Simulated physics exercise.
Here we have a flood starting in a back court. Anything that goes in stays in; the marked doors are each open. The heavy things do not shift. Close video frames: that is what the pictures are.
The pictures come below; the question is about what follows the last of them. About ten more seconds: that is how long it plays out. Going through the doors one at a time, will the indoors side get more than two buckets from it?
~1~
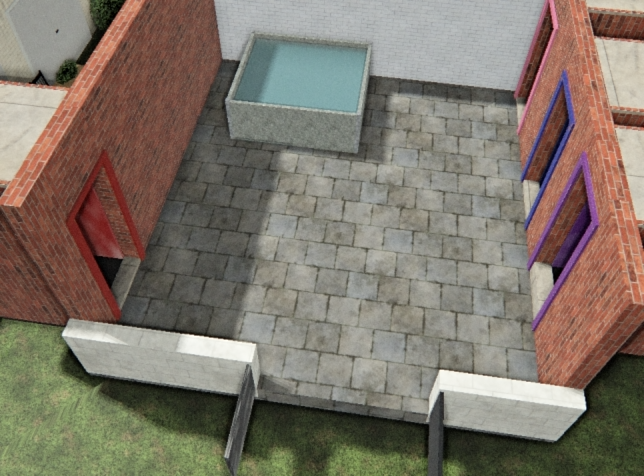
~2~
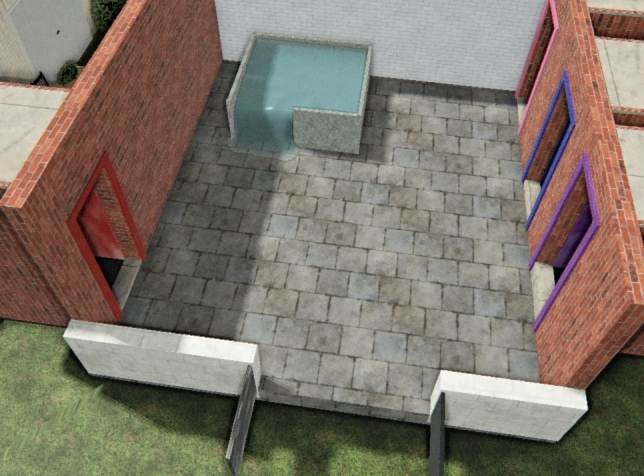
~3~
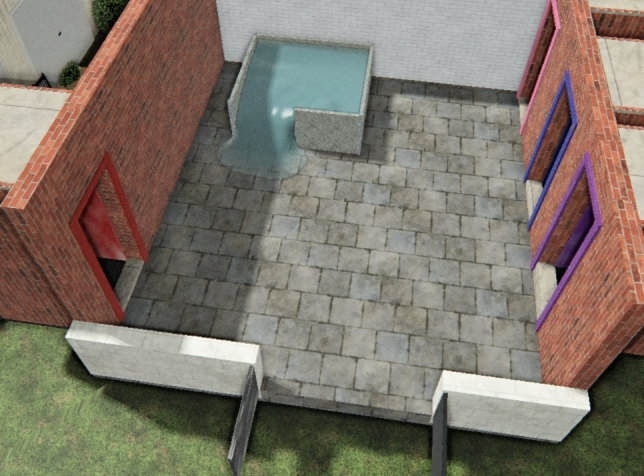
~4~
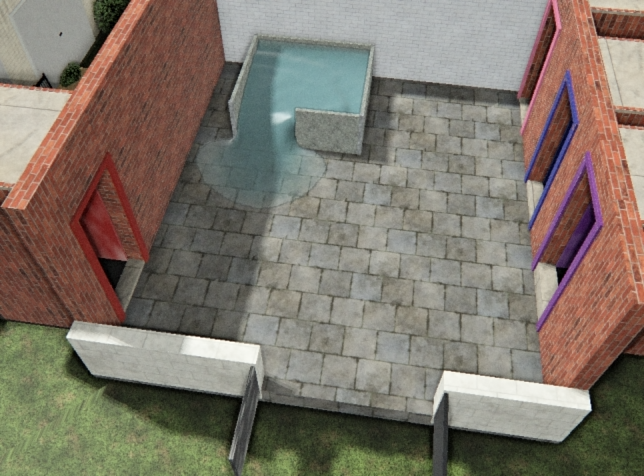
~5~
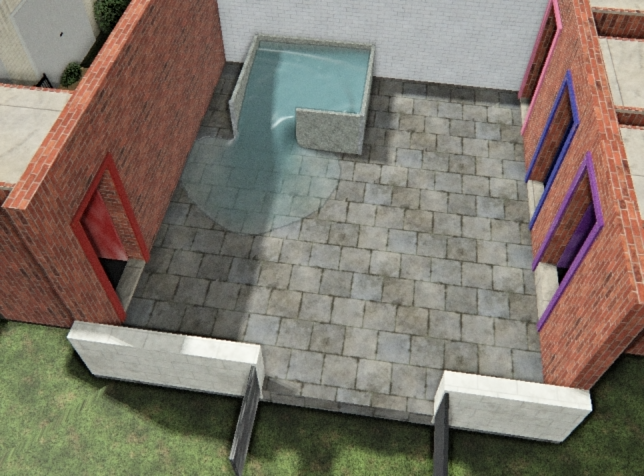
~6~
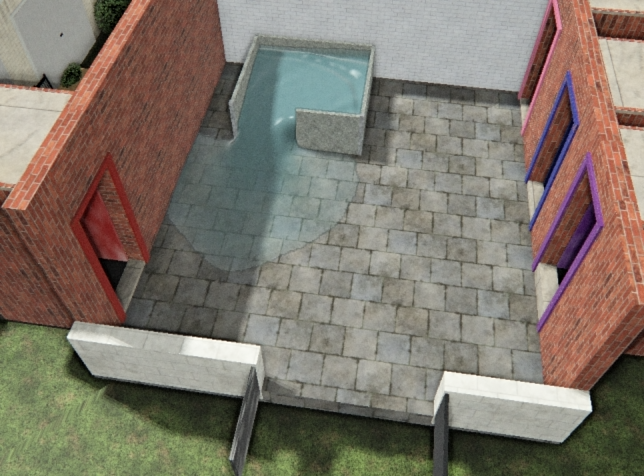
As I see it, most likely the red door gets too much water, most likely the pink door gets two buckets or less, most likely the purple door gets two buckets or less, most likely the blue door gets two buckets or less.
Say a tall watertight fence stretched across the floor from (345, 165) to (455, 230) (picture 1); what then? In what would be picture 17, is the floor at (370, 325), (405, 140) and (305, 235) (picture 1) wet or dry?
In turn: Covered, no water, flooded.
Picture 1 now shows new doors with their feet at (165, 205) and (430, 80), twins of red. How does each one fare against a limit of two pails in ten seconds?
Well, the earlier one is above the limit, while the later one is below the limit.
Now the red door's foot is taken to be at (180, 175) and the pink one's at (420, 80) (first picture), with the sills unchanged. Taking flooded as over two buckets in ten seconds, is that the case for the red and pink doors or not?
Looking at it, red tops the limit, and pink fails to reach the limit.
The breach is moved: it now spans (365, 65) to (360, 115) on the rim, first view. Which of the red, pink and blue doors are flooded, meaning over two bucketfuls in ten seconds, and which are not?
The red door falls short; the pink door tops the limit; the blue door tops the limit.
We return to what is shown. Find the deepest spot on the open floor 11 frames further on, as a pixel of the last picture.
It will be deepest around (151, 356).
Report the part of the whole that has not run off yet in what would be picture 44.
Estimate: Close to 78 %.
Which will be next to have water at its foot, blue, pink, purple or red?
It's the red one.
A moment on, water covers 35 % of the floor; the red door wet at the sill, nothing in, the pink door not reached, the purple door not reached, the blue door not reached.
Next, water covers 45 % of the floor; the red door under two buckets in, the pink door not reached, the purple door not reached, the blue door not reached.
Then, water covers 50 % of the floor; the red door over two buckets in, the pink door not reached, the purple door not reached, the blue door not reached.
Later, water covers 65 % of the floor; the red door far over two buckets in, the pink door not reached, the purple door wet at the sill, nothing in, the blue door wet at the sill, nothing in.
In the end, water covers 95 % of the floor; the red door far over two buckets in, the pink door under two buckets in, the purple door wet at the sill, nothing in, the blue door wet at the sill, nothing in.
